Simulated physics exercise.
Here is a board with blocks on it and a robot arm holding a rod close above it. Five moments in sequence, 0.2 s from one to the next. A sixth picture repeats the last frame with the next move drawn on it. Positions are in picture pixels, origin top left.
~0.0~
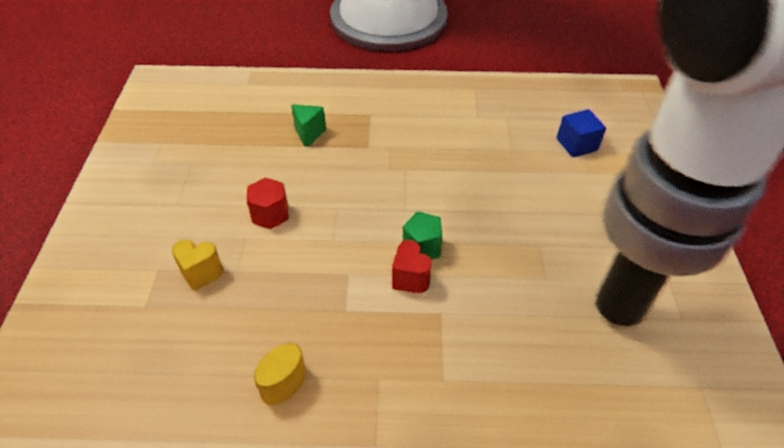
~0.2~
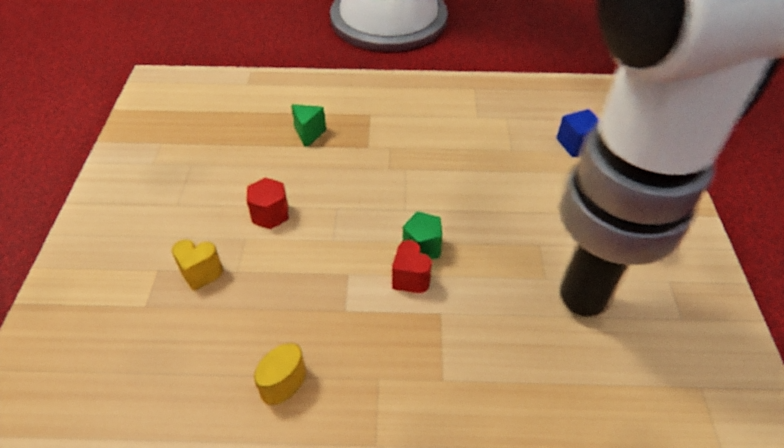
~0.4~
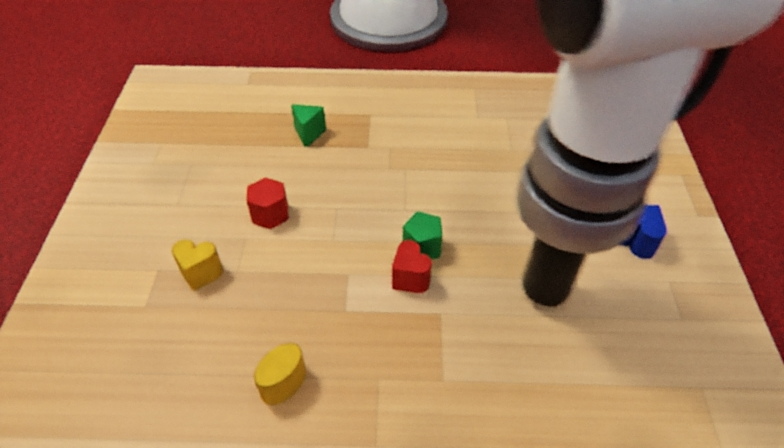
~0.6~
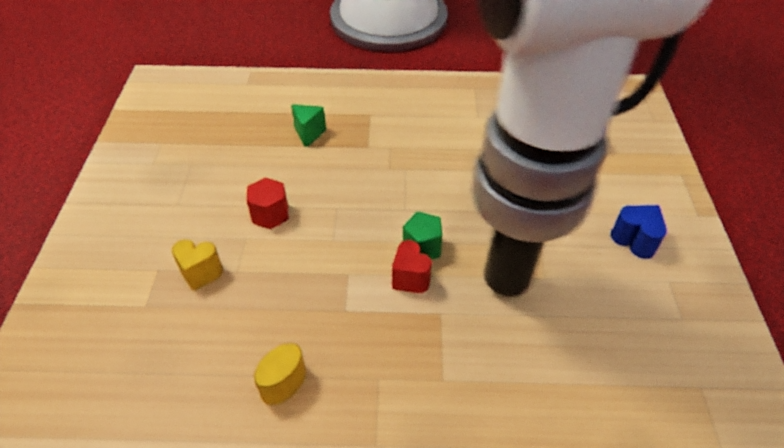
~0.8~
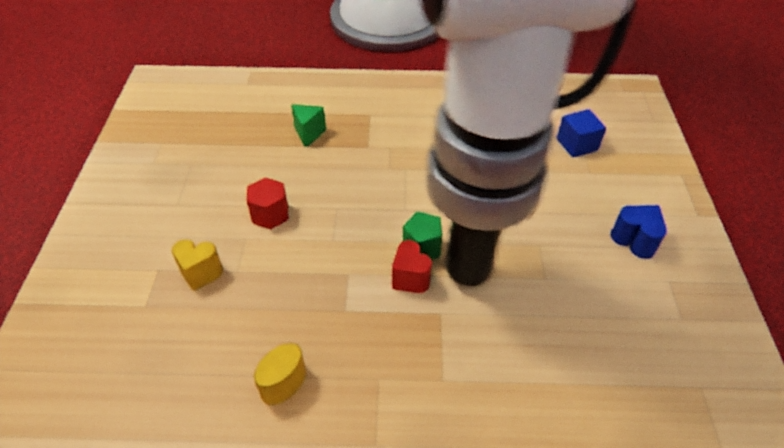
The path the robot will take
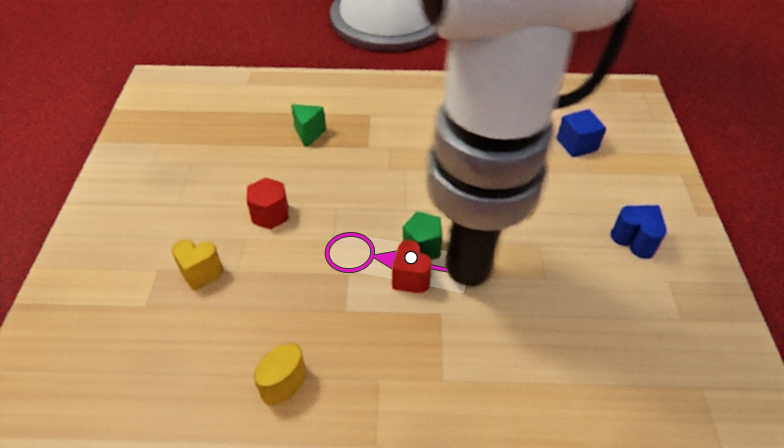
A white and grey robot arm holding a black rod moves steadily leftward over the right side of a light wooden board, seen from above at an angle by a still camera. Yellow heart and oval blocks lie left, with a red hexagon and green triangle beyond, a red heart and green pentagon near the middle, and blue blocks at right. The rod slides up close beside the red heart, uncovering the blue heart and cube behind the arm, while every block stays still.
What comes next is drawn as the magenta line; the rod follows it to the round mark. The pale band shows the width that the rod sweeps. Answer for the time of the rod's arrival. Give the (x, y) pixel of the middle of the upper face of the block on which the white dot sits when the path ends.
Answer: (367, 265).
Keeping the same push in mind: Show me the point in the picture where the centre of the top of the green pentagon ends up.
Most likely (384, 203).
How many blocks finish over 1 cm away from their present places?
Moved: Exactly two.
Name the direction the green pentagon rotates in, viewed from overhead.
It goes clockwise.
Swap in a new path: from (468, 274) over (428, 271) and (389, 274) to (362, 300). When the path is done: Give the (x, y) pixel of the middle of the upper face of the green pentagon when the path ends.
By then it is at (403, 215).
Path on the board, from (468, 274) directly to (350, 252); the dot is on the red heart.
The first path, step by step. One third of the way, rod at (427, 258); red heart at (395, 259); green pentagon at (402, 215), turned 25° clockwise.
Two thirds of the way, rod at (388, 251); red heart at (371, 264), turned 30° anticlockwise; green pentagon at (386, 205), turned 85° clockwise.
At the end, rod at (349, 245); red six-sided block in place; red heart at (367, 265), turned 50° anticlockwise; green pentagon at (384, 203), turned 100° clockwise.
